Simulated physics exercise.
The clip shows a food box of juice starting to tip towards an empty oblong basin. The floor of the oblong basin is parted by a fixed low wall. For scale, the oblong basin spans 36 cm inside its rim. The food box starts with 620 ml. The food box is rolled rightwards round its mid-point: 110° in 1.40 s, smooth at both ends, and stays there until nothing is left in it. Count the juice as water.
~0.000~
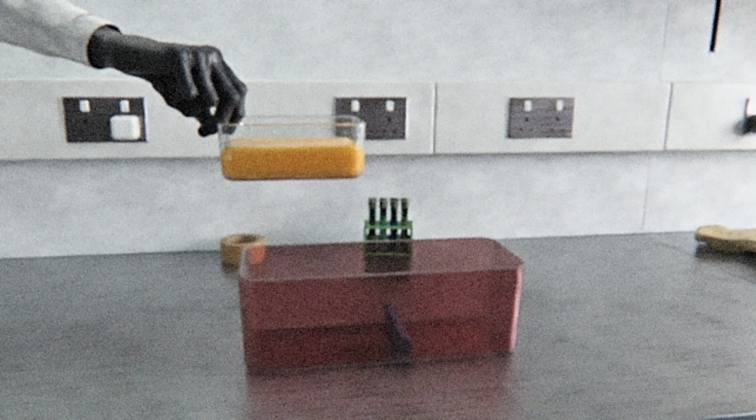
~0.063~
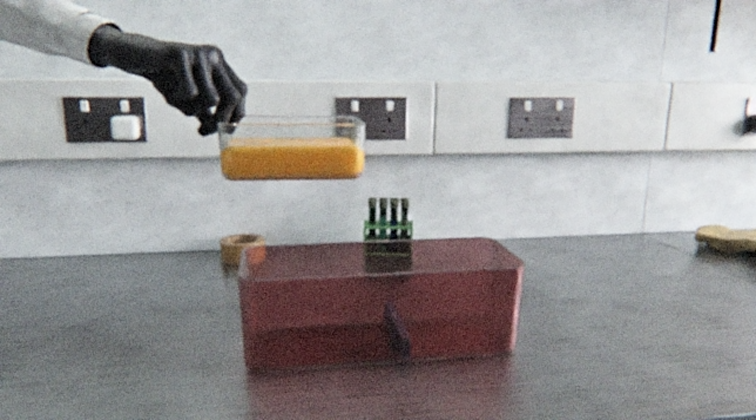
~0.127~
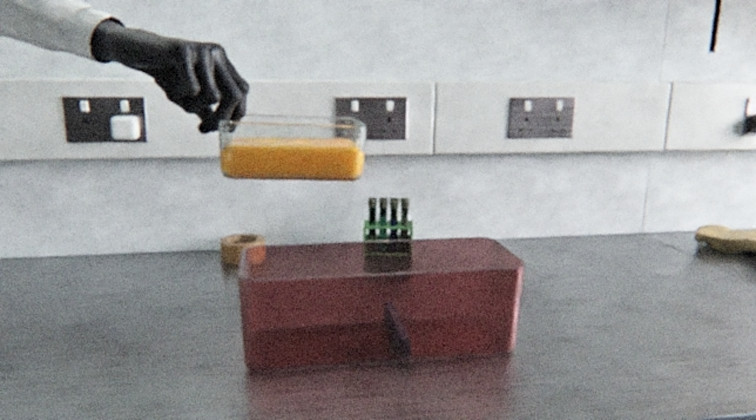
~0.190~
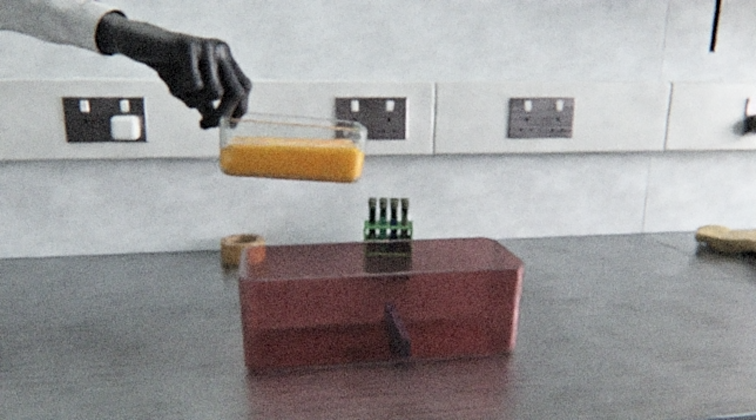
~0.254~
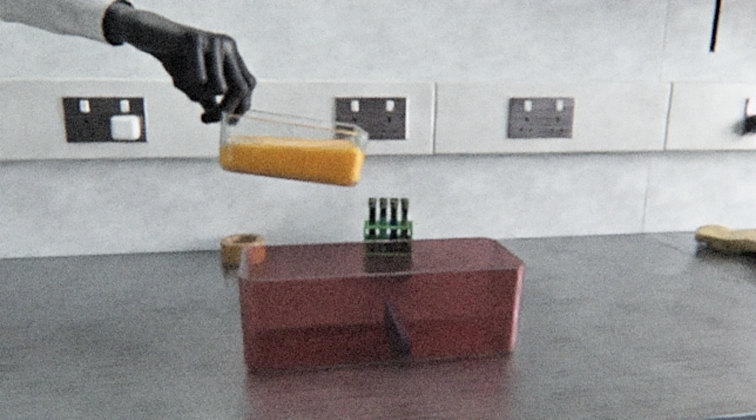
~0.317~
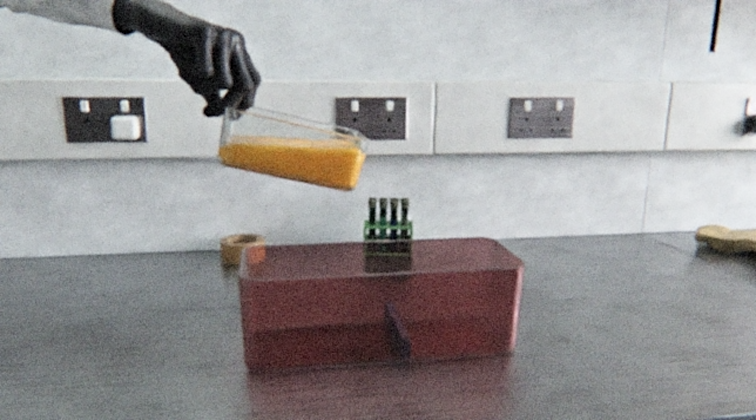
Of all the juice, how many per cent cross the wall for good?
The far part has some 50 per cent.
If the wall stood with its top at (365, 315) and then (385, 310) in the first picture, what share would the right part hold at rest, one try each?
First 70, then 55 per cent.
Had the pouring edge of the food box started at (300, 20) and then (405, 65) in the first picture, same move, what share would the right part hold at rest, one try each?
First 10, then 70 per cent.
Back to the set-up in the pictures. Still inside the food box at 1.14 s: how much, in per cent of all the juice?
About 7 per cent.
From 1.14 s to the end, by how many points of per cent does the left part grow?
About 12 per cent.
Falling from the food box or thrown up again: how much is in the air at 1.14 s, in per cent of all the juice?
About 6 per cent.
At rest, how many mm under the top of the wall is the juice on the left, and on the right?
Some 18 mm on the left and 14 mm on the right.
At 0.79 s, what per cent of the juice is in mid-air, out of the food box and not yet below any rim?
Near 38 in a hundred.
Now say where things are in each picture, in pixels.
It leans 0°; its right rim is at (359, 122); the juice meets the walls at (225, 144) and (356, 142); the oblong basin's rim runs from (241, 264) to (509, 252); the wall's top is at (396, 319), in the first picture.
It leans 1°; its right rim is at (360, 122); the juice meets the walls at (225, 143) and (357, 142), in the second picture.
It leans 2°; its right rim is at (360, 124); the juice meets the walls at (225, 142) and (357, 143), in the third picture.
It leans 5°; its right rim is at (361, 127); the juice meets the walls at (226, 142) and (357, 144), in the fourth picture.
It leans 9°; its right rim is at (362, 132); the juice meets the walls at (225, 142) and (357, 145), in the fifth picture.
It leans 13°; its right rim is at (363, 138); the juice meets the walls at (224, 140) and (358, 146), in the sixth picture.
Then, 0.79 s in, the tilt is 66° and 39 per cent is still to pour, 3 is left of the wall and 21 right of it.
Then, 1.14 s in, the tilt is 101° and 7 per cent is still to pour, 34 is left of the wall and 50 right of it.
Then, 1.50 s in, the tilt is 110° and 0 per cent is still to pour, 47 is left of the wall and 49 right of it.
Then, 1.90 s in, the tilt is 110° and 0 per cent is still to pour, 47 is left of the wall and 50 right of it.
Finally, 47 per cent lies left of the wall, 50 right of it and 3 outside.
